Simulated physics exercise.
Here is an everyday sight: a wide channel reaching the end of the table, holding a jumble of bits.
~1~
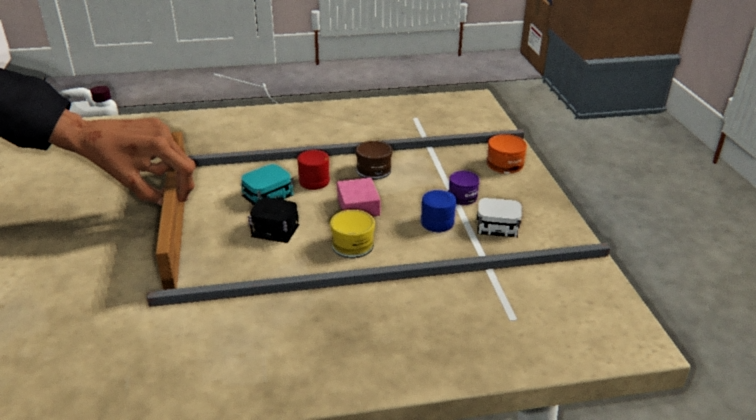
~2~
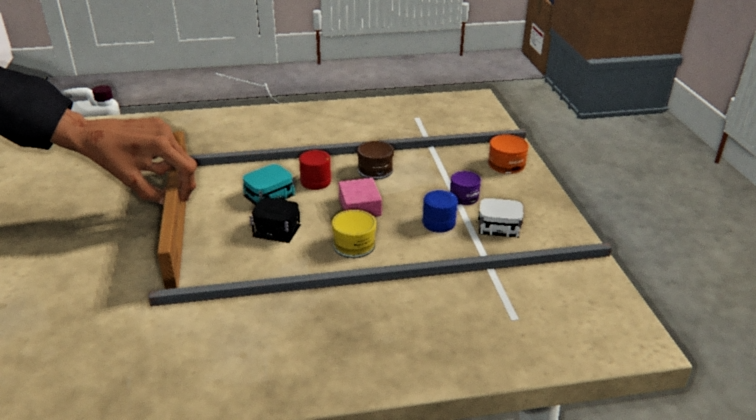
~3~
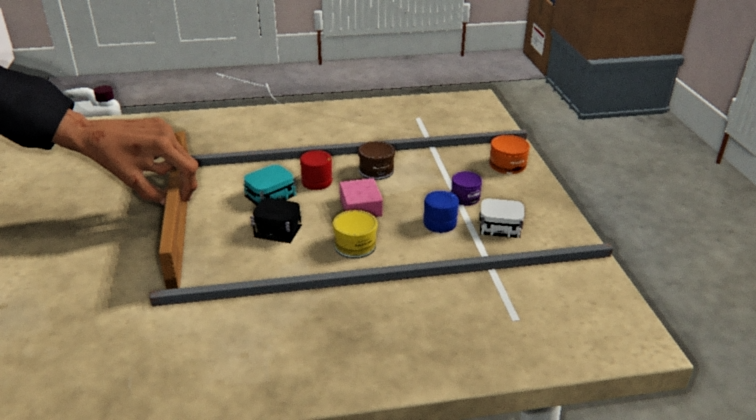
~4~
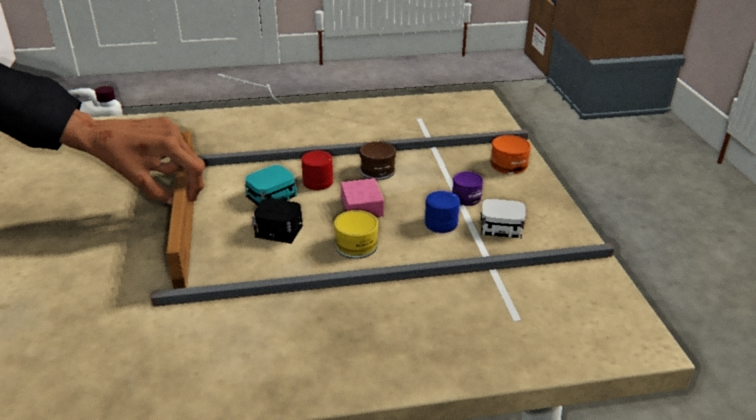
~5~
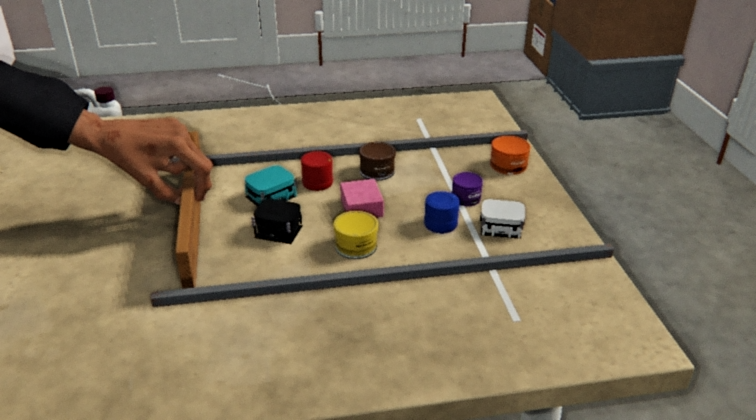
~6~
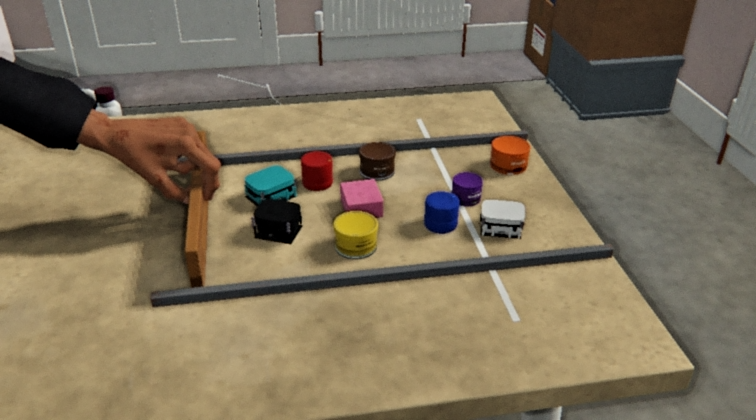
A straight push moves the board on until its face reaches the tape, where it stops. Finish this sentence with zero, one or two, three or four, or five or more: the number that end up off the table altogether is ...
The number that end up off the table altogether is zero.
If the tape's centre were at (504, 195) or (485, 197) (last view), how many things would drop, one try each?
Ending up on the floor: First try 1, second try 0.
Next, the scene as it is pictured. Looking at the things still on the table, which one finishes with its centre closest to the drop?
That one is the purple tub.
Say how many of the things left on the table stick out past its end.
Things overhanging at the end: 0.
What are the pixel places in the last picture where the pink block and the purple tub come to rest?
In the last view, the middles sit near (508, 185) and near (539, 180).
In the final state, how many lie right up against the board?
4 end up touching it.
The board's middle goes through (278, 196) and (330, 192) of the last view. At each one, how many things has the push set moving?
Counts: 3 / 6.
Soon after, none off yet; orange tub at rest near (510, 155); white case at rest near (502, 219); purple tub at rest near (467, 189).
At rest, the number that fall off is zero.
